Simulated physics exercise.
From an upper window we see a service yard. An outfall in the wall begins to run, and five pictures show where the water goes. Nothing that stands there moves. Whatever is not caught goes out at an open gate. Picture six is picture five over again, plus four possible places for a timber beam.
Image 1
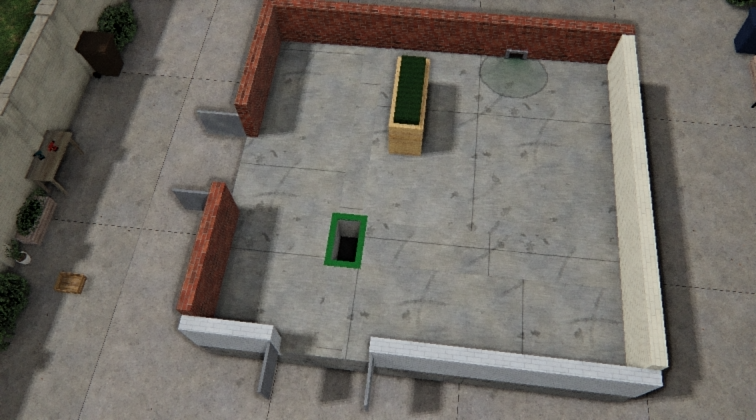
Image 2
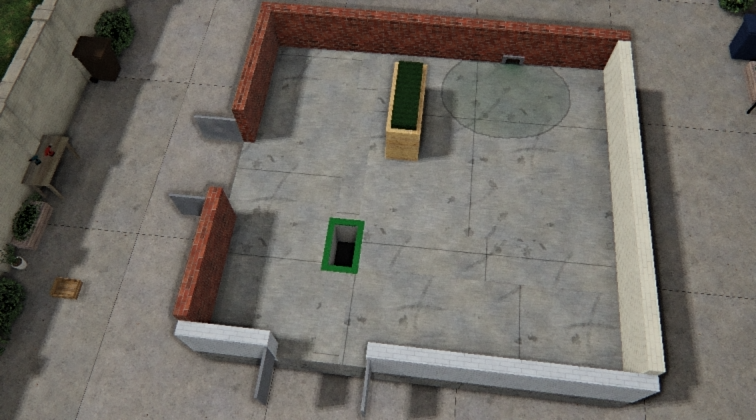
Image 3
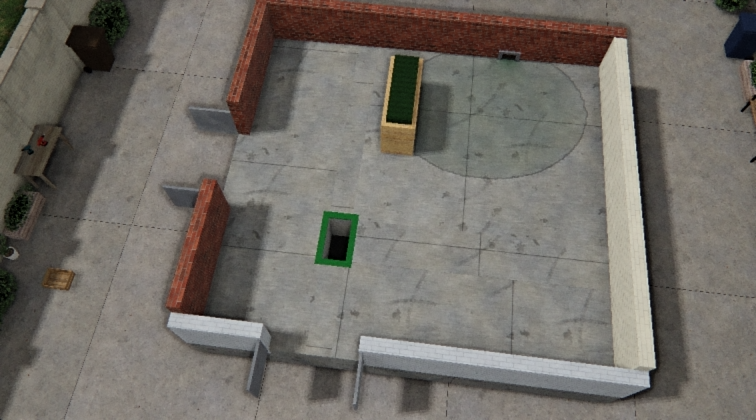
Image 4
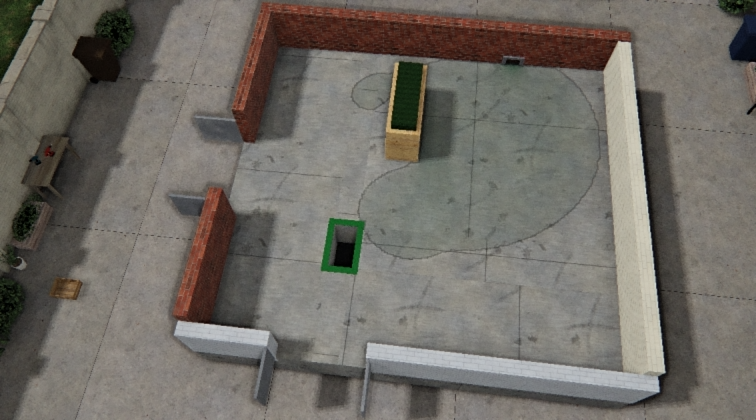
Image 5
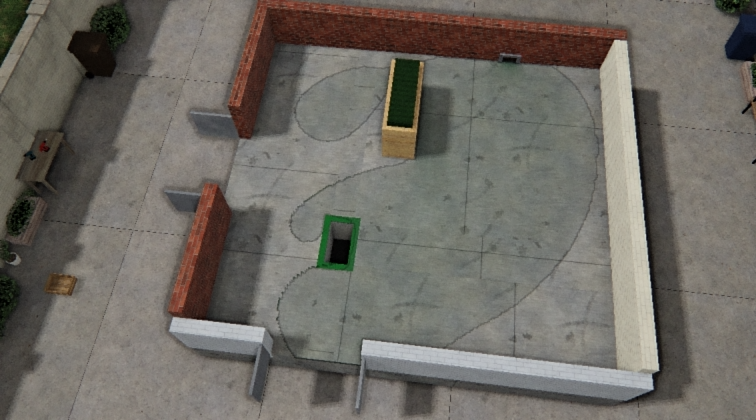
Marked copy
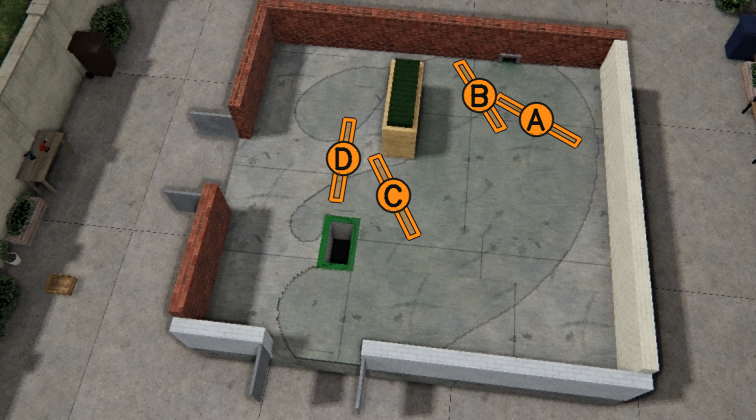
Walled service yard seen from above, with water spreading from a wall outlet, around a planter and reaching a green-edged drain.
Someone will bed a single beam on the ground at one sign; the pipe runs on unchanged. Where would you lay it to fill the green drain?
I would pick position D.
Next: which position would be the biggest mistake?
It is C.
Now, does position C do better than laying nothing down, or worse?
Position C is worse.
On the marked copy, A from (497, 97) to (577, 142); B from (459, 63) to (500, 129); C from (374, 157) to (413, 236); D from (336, 200) to (349, 119).
Choosing A, about 15 % of the stream goes into the green drain, about 82 % out by the gates.
Choosing B, about 14 % of the stream goes into the green drain, about 86 % out by the gates.
Choosing C, about 10 % of the stream goes into the green drain, about 90 % out by the gates.
Choosing D, about 21 % of the stream goes into the green drain, about 77 % out by the gates.
